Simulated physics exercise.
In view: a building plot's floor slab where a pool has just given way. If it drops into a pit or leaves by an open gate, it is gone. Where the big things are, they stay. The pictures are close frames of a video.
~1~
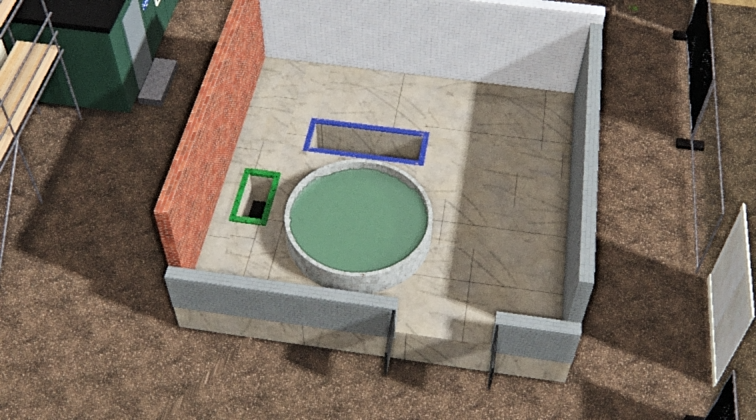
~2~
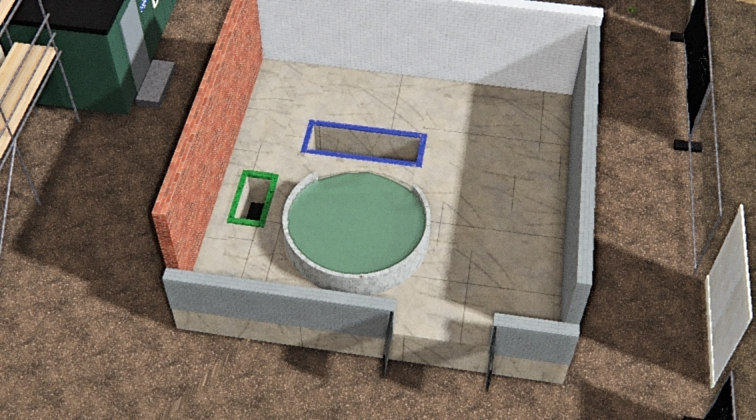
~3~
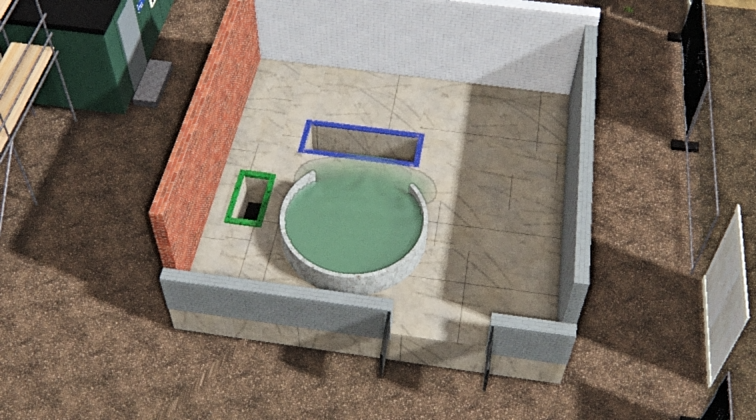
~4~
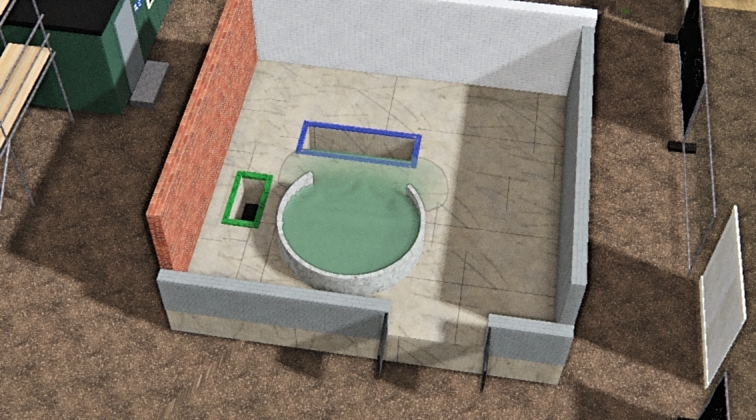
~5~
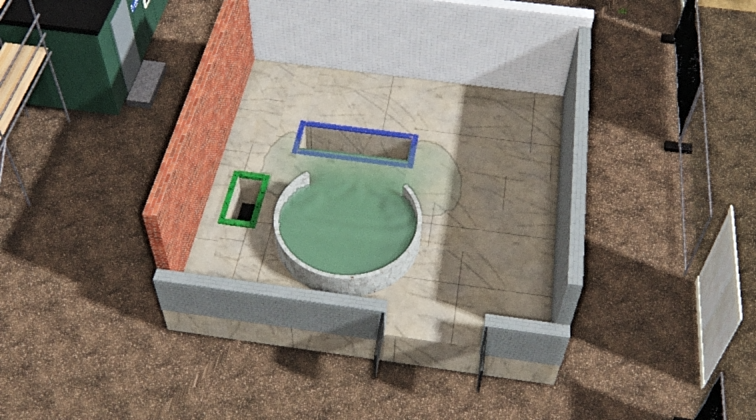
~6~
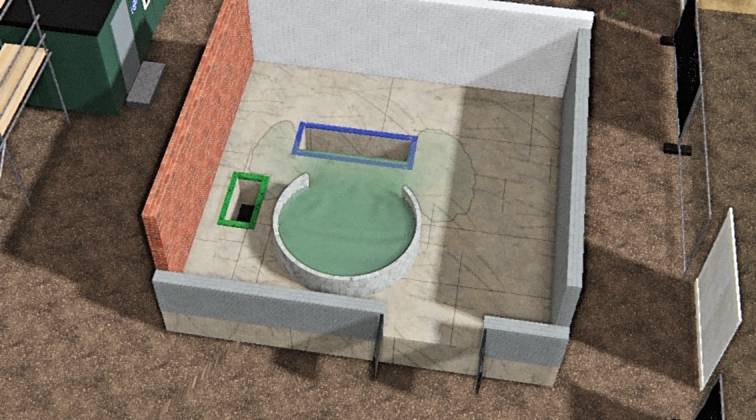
A round, pale-walled pool of green water stands on a stained floor slab, seen from high above, with a building plot's brown dirt around it. A red brick wall rises on the left, grey walls enclose the other sides, and blue-edged and green-edged openings lie behind and left. The pool's far side opens and water spreads thinly across the slab around the blue-edged opening, as the view drifts very slightly.
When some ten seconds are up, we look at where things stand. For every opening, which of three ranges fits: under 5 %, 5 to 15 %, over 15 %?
Gate, under 5 %; blue pit, over 15 %; green pit, under 5 %.
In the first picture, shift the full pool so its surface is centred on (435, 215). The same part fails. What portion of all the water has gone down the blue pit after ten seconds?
Blue: 35 %.
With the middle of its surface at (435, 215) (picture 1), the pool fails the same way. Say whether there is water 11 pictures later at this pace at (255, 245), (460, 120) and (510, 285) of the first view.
In turn: No water, wet, free of water.
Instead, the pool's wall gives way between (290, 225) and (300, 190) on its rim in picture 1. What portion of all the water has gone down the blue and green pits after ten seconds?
Blue about 2 %, green about 35 %.
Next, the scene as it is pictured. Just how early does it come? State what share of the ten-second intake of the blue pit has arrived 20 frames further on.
Estimate: Some 70 per cent.
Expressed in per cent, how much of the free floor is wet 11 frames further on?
30 %.
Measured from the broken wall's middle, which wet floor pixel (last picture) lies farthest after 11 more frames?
I'd point to (542, 99).
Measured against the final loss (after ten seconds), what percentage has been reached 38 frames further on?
It would be around 85 %.
A moment on, water covers 25 % of the floor; the gate 0 %, the blue pit 17 %, the green pit 0 %.
Next, water covers 30 % of the floor; the gate 0 %, the blue pit 32 %, the green pit 0 %.
Then, water covers 30 % of the floor; the gate 0 %, the blue pit 48 %, the green pit 0 %.
Later, water covers 45 % of the floor; the gate 0 %, the blue pit 62 %, the green pit 0 %.
In the end, water covers 60 % of the floor; the gate 0 %, the blue pit 72 %, the green pit 0 %.
